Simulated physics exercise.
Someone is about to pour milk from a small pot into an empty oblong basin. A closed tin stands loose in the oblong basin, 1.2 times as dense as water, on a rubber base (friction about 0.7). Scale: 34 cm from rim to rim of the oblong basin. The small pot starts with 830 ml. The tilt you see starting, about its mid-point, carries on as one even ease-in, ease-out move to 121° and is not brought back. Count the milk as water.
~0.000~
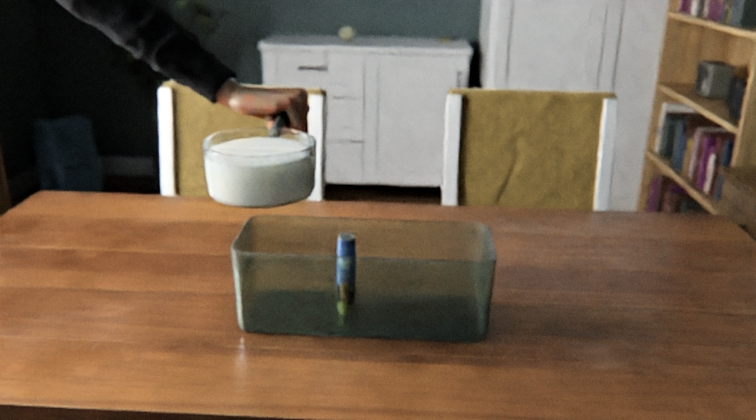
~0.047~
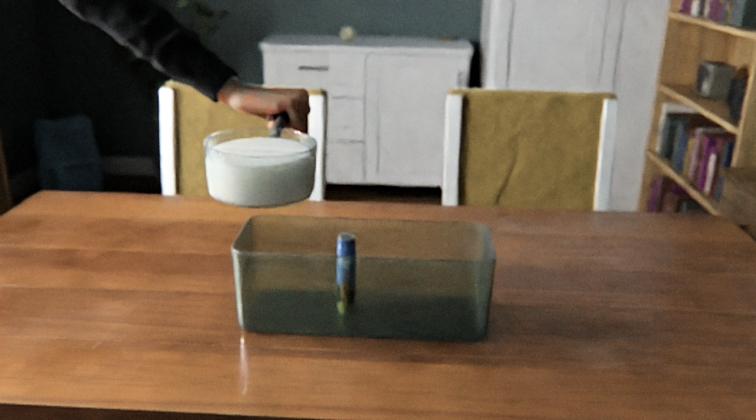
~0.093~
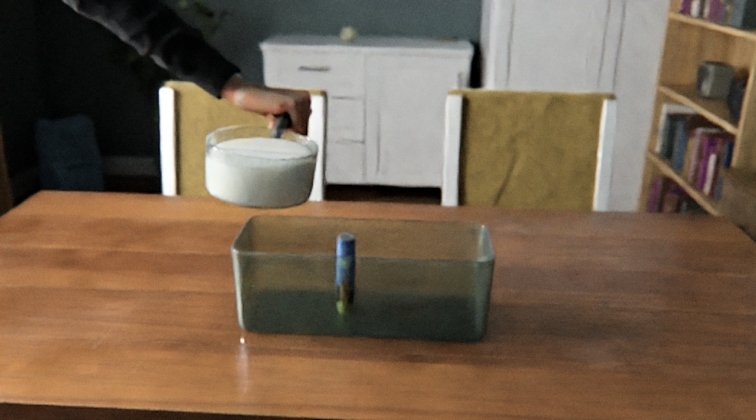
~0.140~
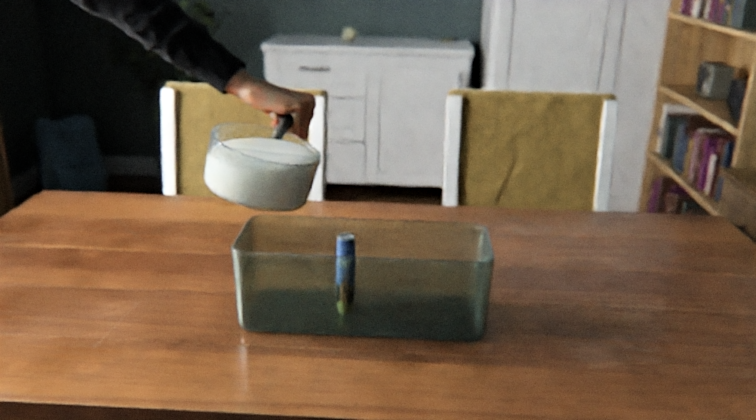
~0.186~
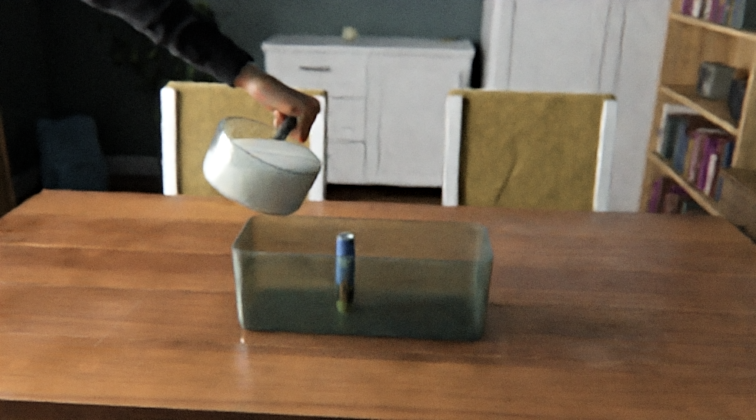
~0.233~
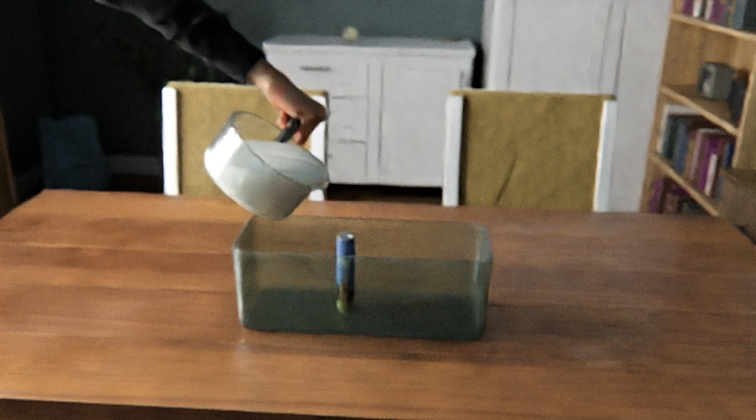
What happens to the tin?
The tin goes over.
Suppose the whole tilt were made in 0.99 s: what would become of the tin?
The tin keeps standing.
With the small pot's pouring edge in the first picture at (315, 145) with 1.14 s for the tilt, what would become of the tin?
Then it keeps standing.
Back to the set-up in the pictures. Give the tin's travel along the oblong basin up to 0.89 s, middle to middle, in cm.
Some 8 cm.
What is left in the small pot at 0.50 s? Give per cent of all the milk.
Near 12 in a hundred.
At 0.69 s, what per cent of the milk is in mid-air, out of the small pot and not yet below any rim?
Some 3 per cent.
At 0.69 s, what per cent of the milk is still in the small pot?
Near 1 in a hundred.
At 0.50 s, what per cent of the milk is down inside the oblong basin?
Near 70 in a hundred.
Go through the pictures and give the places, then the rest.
In the first picture, tilt 0°; pouring edge (315, 145); surface from (209, 148) to (314, 152); the oblong basin's rim runs from (241, 234) to (492, 243); the tin's top is at (347, 240).
In the second picture, tilt 2°; pouring edge (316, 147); surface from (210, 148) to (315, 153).
In the third picture, tilt 7°; pouring edge (317, 152); surface from (212, 146) to (316, 155).
In the fourth picture, tilt 15°; pouring edge (319, 160); surface from (213, 146) to (318, 157).
In the fifth picture, tilt 26°; pouring edge (320, 171); surface from (214, 147) to (319, 164); 2 per cent is over the edge.
In the sixth picture, tilt 39°; pouring edge (318, 183); surface from (211, 146) to (310, 168); 8 per cent is over the edge.
By 0.50 s the tilt is 111° and 11 per cent is still to pour; the tin stands where it began.
By 0.69 s the tilt is 121° and 1 per cent is still to pour; the tin leans 13°.
By 0.89 s the tilt is 121° and 0 per cent is still to pour; the tin lies on its side.
By 1.11 s the tilt is 121° and 0 per cent is still to pour; the tin lies on its side.
At rest the tin lies on its side.
